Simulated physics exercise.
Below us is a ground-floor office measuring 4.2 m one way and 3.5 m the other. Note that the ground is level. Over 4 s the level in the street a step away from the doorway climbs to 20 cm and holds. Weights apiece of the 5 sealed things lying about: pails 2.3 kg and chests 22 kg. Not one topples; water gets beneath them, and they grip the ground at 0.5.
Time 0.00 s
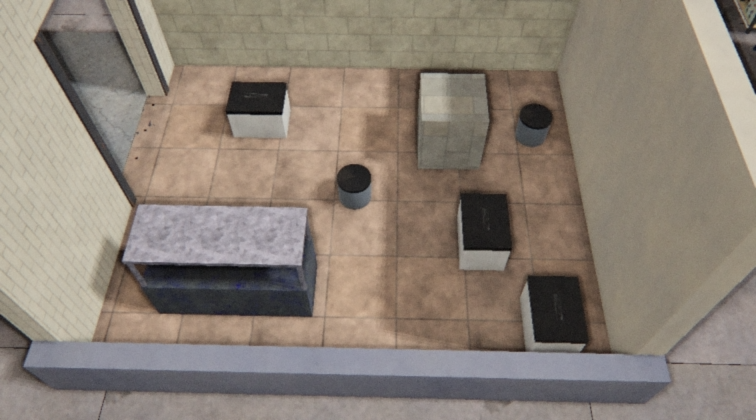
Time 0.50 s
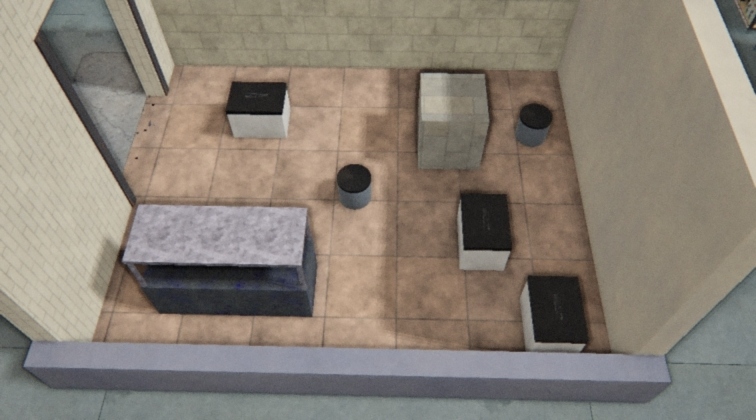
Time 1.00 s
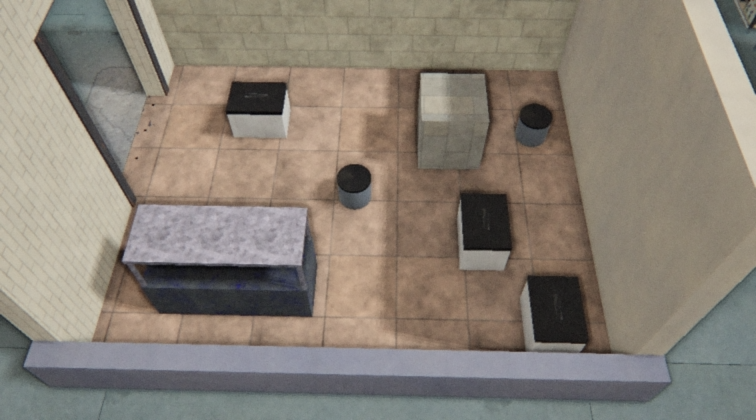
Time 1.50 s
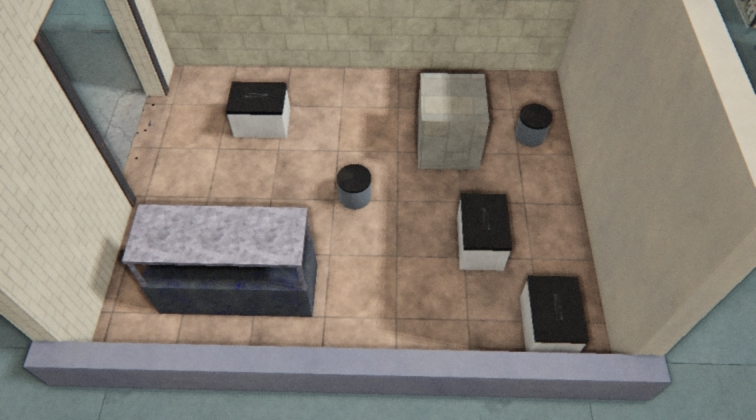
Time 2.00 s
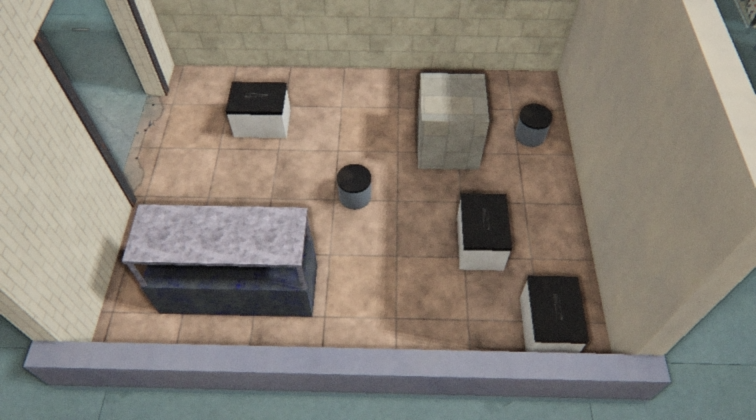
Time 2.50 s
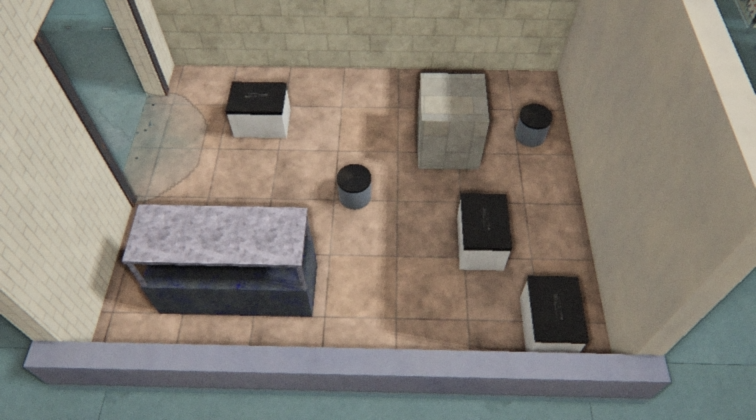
Ground-floor office with black-topped chests and dark pails standing still as water spreads outside, then creeps through the left doorway.
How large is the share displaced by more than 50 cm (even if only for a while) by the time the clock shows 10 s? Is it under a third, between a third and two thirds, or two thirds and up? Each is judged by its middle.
Two in three or more.
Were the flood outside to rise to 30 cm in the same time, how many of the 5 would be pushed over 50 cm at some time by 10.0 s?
It would come to 4 of them.
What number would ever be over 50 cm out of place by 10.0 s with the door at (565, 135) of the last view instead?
2.
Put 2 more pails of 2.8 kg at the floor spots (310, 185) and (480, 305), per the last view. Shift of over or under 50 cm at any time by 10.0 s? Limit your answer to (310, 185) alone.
It is more.
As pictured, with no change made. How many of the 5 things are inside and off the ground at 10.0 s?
Count at that moment: 4.
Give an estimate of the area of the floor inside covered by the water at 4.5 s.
Near 5.5 m2 in all.
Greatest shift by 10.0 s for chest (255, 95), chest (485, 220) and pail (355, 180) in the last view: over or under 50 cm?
Taking them in turn, the first is beyond the limit, the second beyond the limit and the third beyond the limit.
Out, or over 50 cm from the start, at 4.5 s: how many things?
I get 0.
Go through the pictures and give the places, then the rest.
The first frame shows a pail at (354, 178) rests on the ground; a chest at (486, 220) rests on the ground; 0.0 m2 under water; 0 of 5 have shifted.
The second frame shows a pail at (354, 178) rests on the ground; a chest at (486, 220) rests on the ground; 0.0 m2 under water; 0 of 5 have shifted.
The third frame shows a pail at (354, 178), on the bottom; a chest at (486, 220), on the bottom; water covers 0.0 m2; 0 of 5 have shifted.
The fourth frame shows a pail at (354, 178) rests on the ground; a chest at (486, 220) rests on the ground; water covers 0.0 m2; 0 of 5 have shifted.
The fifth frame shows a pail at (354, 178) rests on the ground; a chest at (486, 220), on the bottom; water covers 0.0 m2; 0 of 5 have shifted.
The sixth frame shows a pail at (354, 178) rests on the ground; a chest at (486, 220), on the bottom; water covers 0.5 m2; 0 of 5 have shifted.
After 3.5 s 0 of 5 are over 50 cm from their spots; 0 afloat.
After 4.5 s 0 of 5 are over 50 cm from their spots; 0 afloat.
After 7.0 s 1 of 5 are over 50 cm from their spots; 2 afloat.
After 10.0 s 4 of 5 are over 50 cm from their spots, and 4 have been at some point; 4 afloat.
